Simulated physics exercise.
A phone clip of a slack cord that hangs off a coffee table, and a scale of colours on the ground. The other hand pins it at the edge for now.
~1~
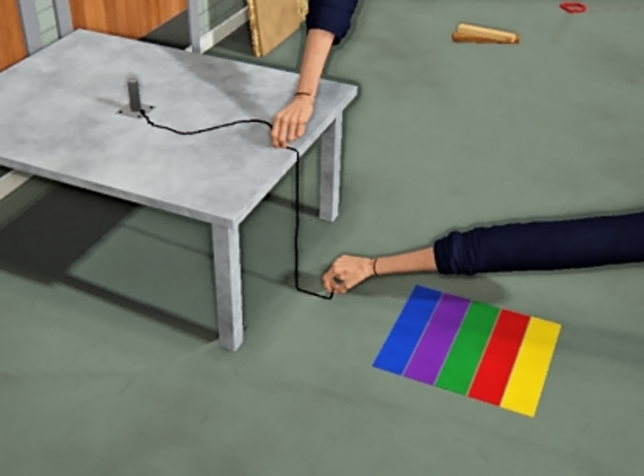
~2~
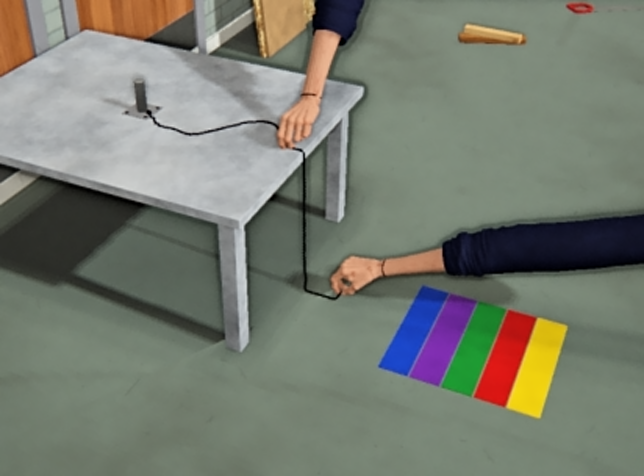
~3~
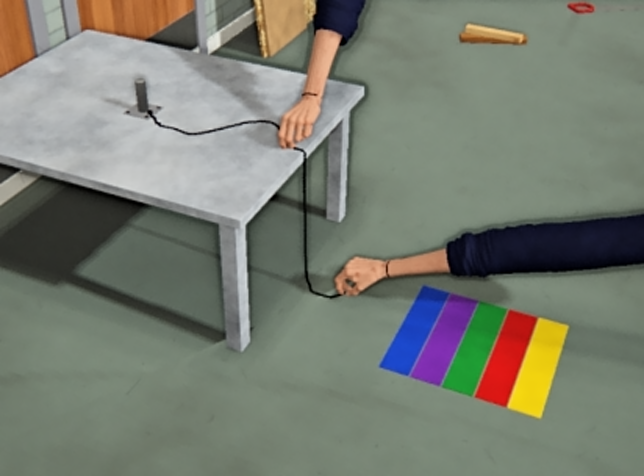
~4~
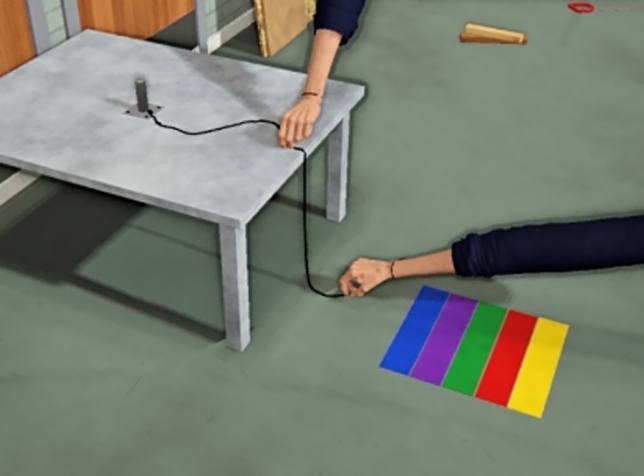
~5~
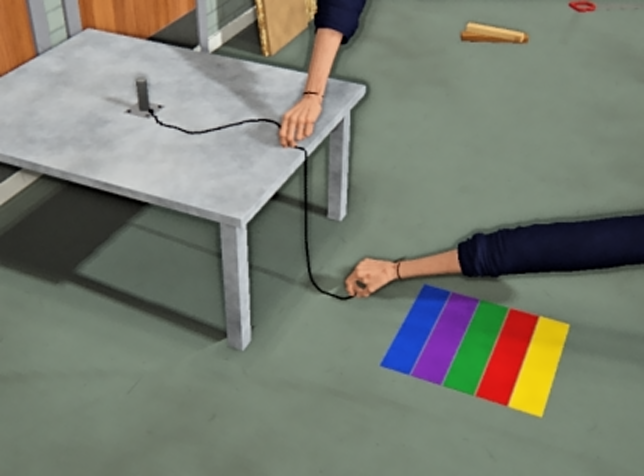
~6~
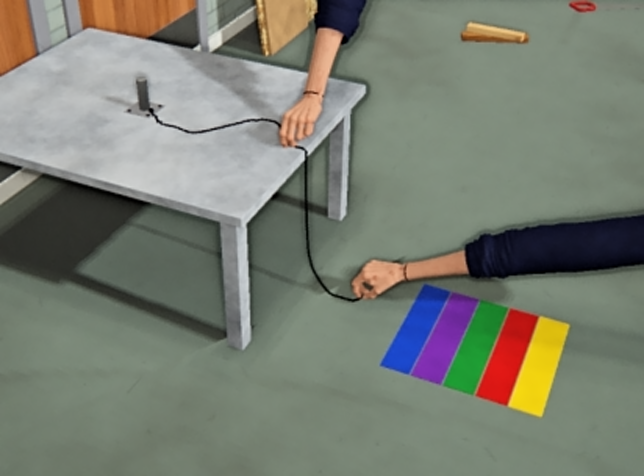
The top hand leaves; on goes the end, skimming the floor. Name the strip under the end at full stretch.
It halts on the red strip.
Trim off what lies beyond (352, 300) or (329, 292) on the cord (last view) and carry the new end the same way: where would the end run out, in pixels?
About (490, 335) and (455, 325).
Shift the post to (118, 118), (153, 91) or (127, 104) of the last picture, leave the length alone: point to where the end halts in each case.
In that order: (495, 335), (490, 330) and (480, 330).
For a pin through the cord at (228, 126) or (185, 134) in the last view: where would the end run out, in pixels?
The places are (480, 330) and (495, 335).
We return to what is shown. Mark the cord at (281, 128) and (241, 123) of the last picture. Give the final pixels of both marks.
The first at (310, 151), the second at (263, 136).
Early on, end near (460, 324); over purple.
Midway, end near (493, 334); over green.
At the end of the slack, end near (513, 340); over red. Over red.
